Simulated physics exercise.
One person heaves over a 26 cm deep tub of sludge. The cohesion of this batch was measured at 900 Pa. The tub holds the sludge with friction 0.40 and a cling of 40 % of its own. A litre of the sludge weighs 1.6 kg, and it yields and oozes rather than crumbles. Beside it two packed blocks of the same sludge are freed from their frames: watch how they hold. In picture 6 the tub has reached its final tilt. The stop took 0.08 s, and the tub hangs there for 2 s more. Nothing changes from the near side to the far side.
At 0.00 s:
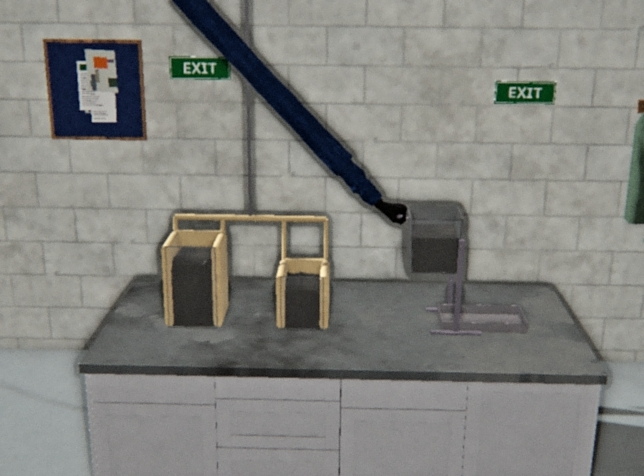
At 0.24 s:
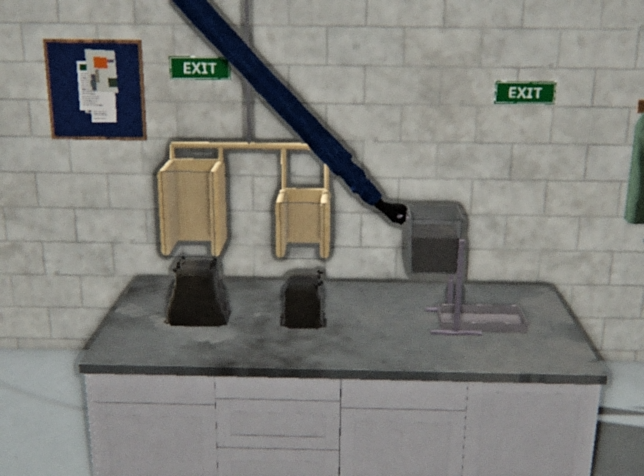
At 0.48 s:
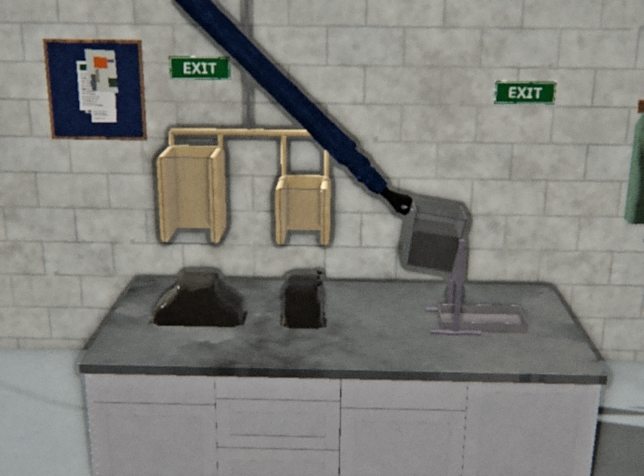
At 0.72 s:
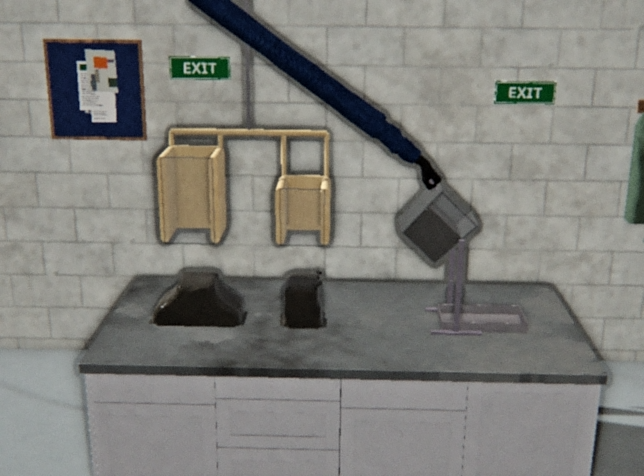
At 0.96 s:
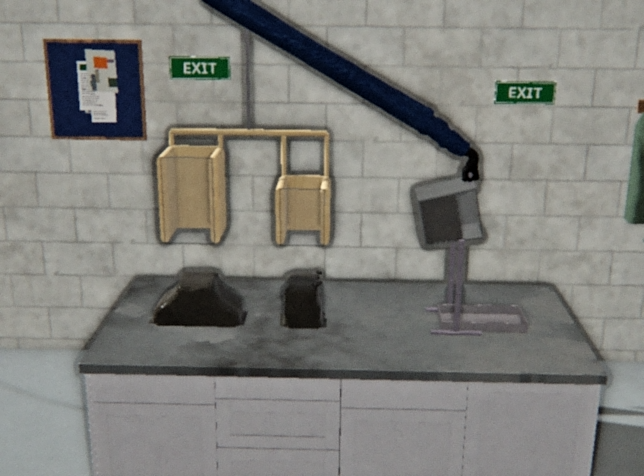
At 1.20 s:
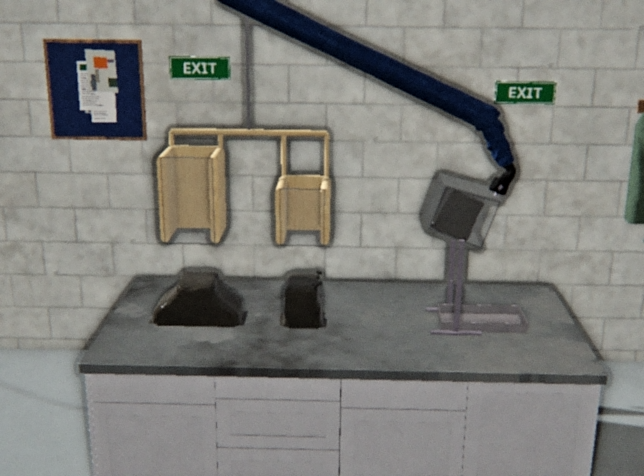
Blue arm holding a grey tub while wooden boxes rise off two dark blocks, the left one slumping, then tipping the tub over.
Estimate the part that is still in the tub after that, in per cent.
Close to 0 per cent.
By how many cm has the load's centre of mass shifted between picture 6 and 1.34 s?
About 7 cm.
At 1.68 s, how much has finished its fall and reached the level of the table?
Some 0 per cent.
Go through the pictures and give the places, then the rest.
In the first frame, handle-side rim at (412, 218), tilt 0 degrees; top of the sludge at (454, 238); blocks stand 34 cm, 22 cm (left to right).
In the second frame, handle-side rim at (412, 218), tilt 0 degrees; top of the sludge at (454, 238); blocks stand 28 cm, 21 cm (left to right).
In the third frame, handle-side rim at (417, 211), tilt 10 degrees; top of the sludge at (417, 231); blocks stand 21 cm, 21 cm (left to right).
In the fourth frame, handle-side rim at (443, 192), tilt 43 degrees; top of the sludge at (430, 209); blocks stand 21 cm, 21 cm (left to right).
In the fifth frame, handle-side rim at (476, 190), tilt 79 degrees; top of the sludge at (453, 196); blocks stand 21 cm, 21 cm (left to right).
In the sixth frame, handle-side rim at (501, 203), tilt 108 degrees; top of the sludge at (452, 190); blocks stand 21 cm, 21 cm (left to right).
After 1.34 s, the tub is at 108 degrees and holds 98 %.
After 1.51 s, the tub is at 108 degrees and holds 42 %.
After 1.68 s, the tub is at 108 degrees and holds 0 %.
After 1.85 s, the tub is at 108 degrees and holds 0 %.
After 3.20 s, at the end, the tub is at 108 degrees and holds 0 %.
